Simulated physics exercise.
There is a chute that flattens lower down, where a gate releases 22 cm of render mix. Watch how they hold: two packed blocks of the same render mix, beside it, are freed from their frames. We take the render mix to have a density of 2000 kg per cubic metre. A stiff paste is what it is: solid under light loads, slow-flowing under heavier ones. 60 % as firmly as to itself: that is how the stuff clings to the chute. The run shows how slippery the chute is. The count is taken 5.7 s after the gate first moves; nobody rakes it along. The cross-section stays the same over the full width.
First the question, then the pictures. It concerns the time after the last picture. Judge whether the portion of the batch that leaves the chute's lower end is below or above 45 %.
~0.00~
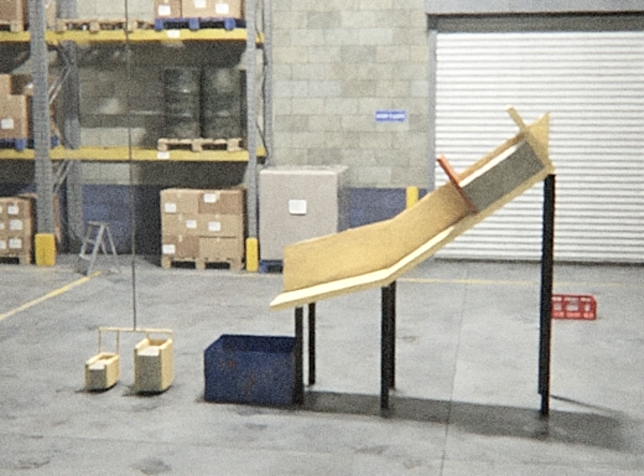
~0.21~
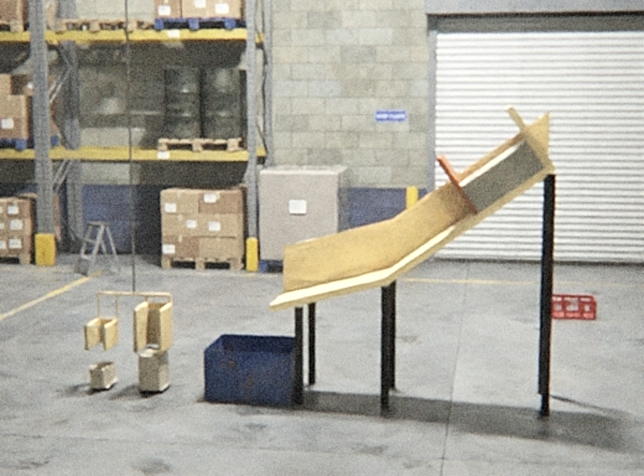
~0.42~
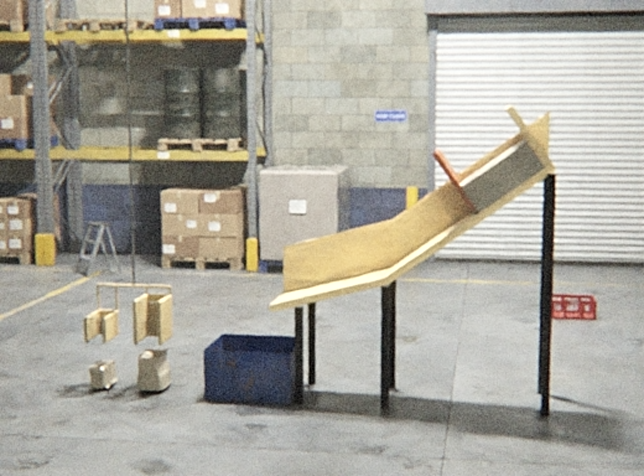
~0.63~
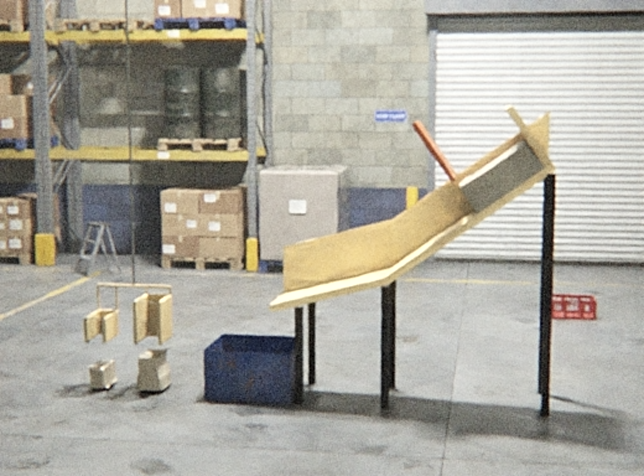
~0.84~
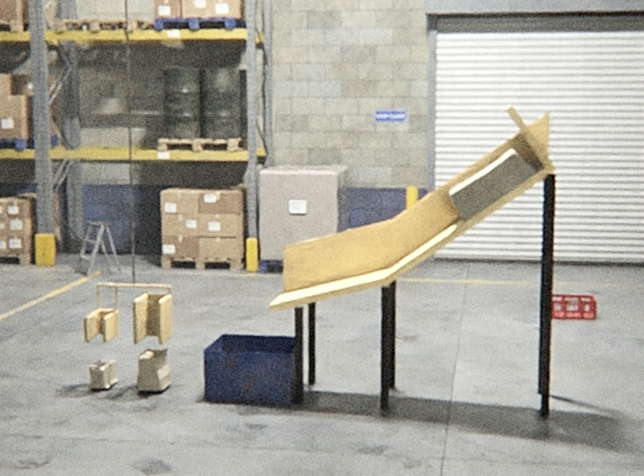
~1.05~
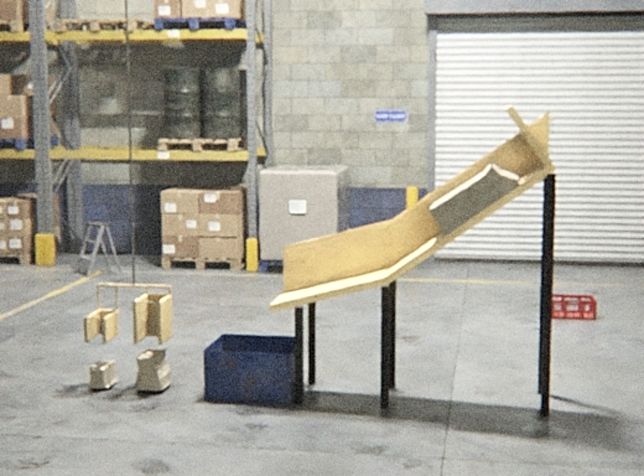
The answer is below.
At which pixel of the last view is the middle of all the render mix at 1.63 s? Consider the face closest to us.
Estimated pixel: (393, 254).
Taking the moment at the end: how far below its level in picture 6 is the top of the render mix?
Measured change: Some 64 cm.
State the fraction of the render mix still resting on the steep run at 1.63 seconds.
60 per cent.
After 1.63 s, 61 % is on the steep run, 39 % on the flatter one and 0 % past the end.
After 2.33 s, 2 % is on the steep run, 98 % on the flatter one and 0 % past the end.
After 3.02 s, 2 % is on the steep run, 98 % on the flatter one and 0 % past the end.
After 3.71 s, 2 % is on the steep run, 98 % on the flatter one and 0 % past the end.
After 6.09 s, at the end, 2 % is on the steep run, 98 % on the flatter one and 0 % past the end.
